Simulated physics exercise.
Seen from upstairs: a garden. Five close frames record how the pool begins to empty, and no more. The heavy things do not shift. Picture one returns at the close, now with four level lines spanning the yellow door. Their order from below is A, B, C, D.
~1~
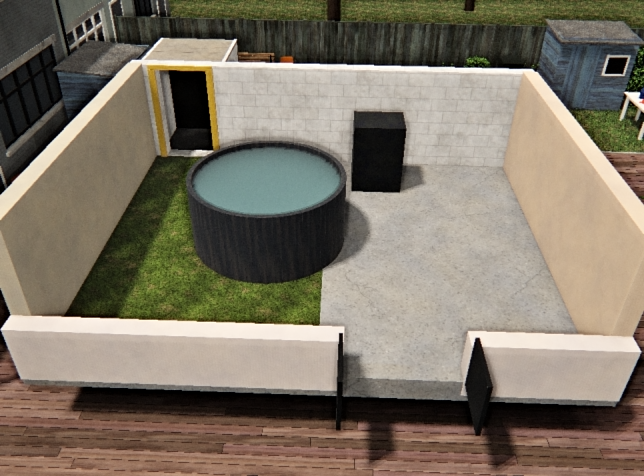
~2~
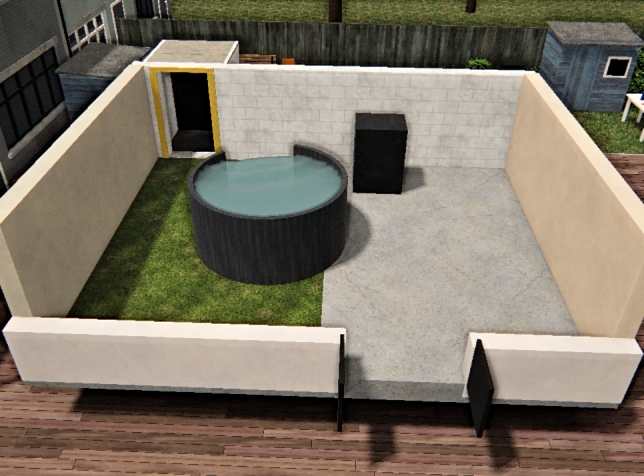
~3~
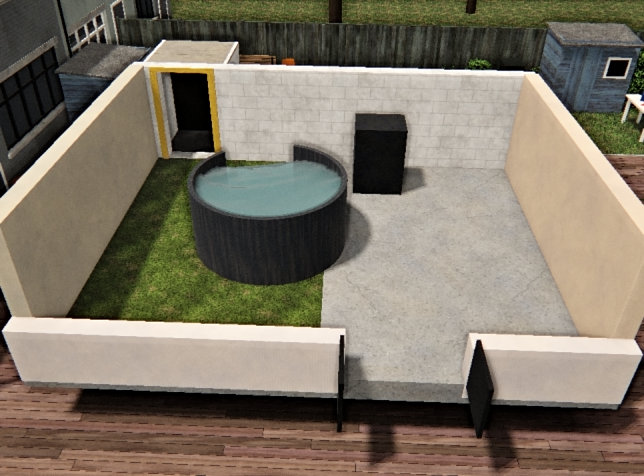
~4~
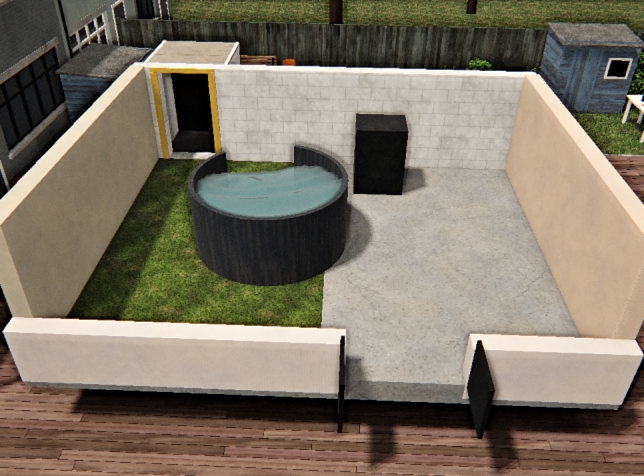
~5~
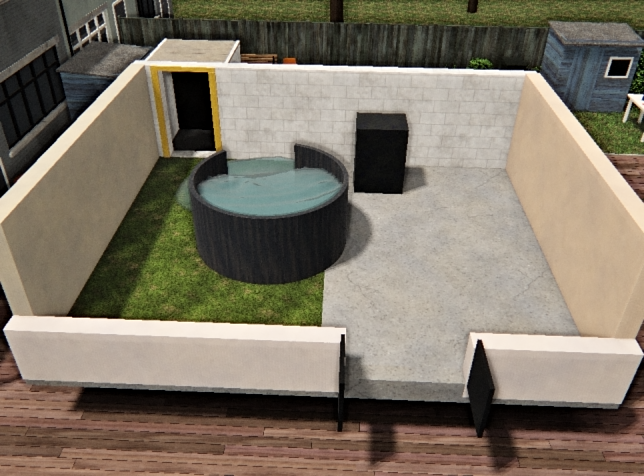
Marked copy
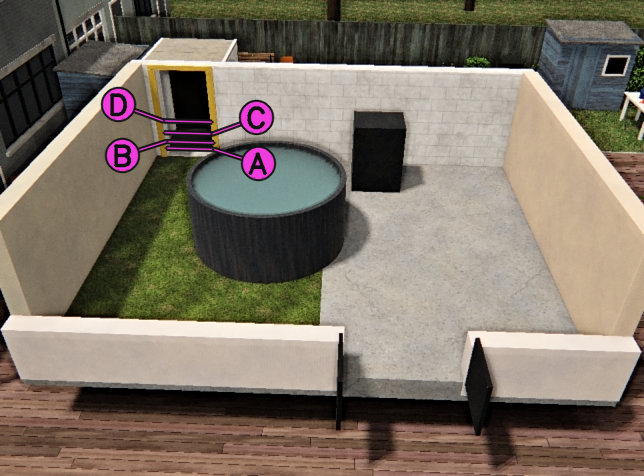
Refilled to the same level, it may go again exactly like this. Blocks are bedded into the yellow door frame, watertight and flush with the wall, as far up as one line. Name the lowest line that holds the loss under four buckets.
That is line C.
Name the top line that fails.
The answer is B.
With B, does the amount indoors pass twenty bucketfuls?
No, less.
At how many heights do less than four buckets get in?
Two.
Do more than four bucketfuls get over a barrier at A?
Yes, that goes wrong.
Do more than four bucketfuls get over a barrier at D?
No, not at all.
On the marked copy, A at (190, 148); B at (189, 142); C at (188, 133); D at (187, 121); from the bottom up A, B, C, D.
If A is chosen, dozens of bucketfuls pour in.
If B is chosen, about 9 bucketfuls get in.
If C is chosen, a bucket or two gets in.
If D is chosen, nothing gets over.
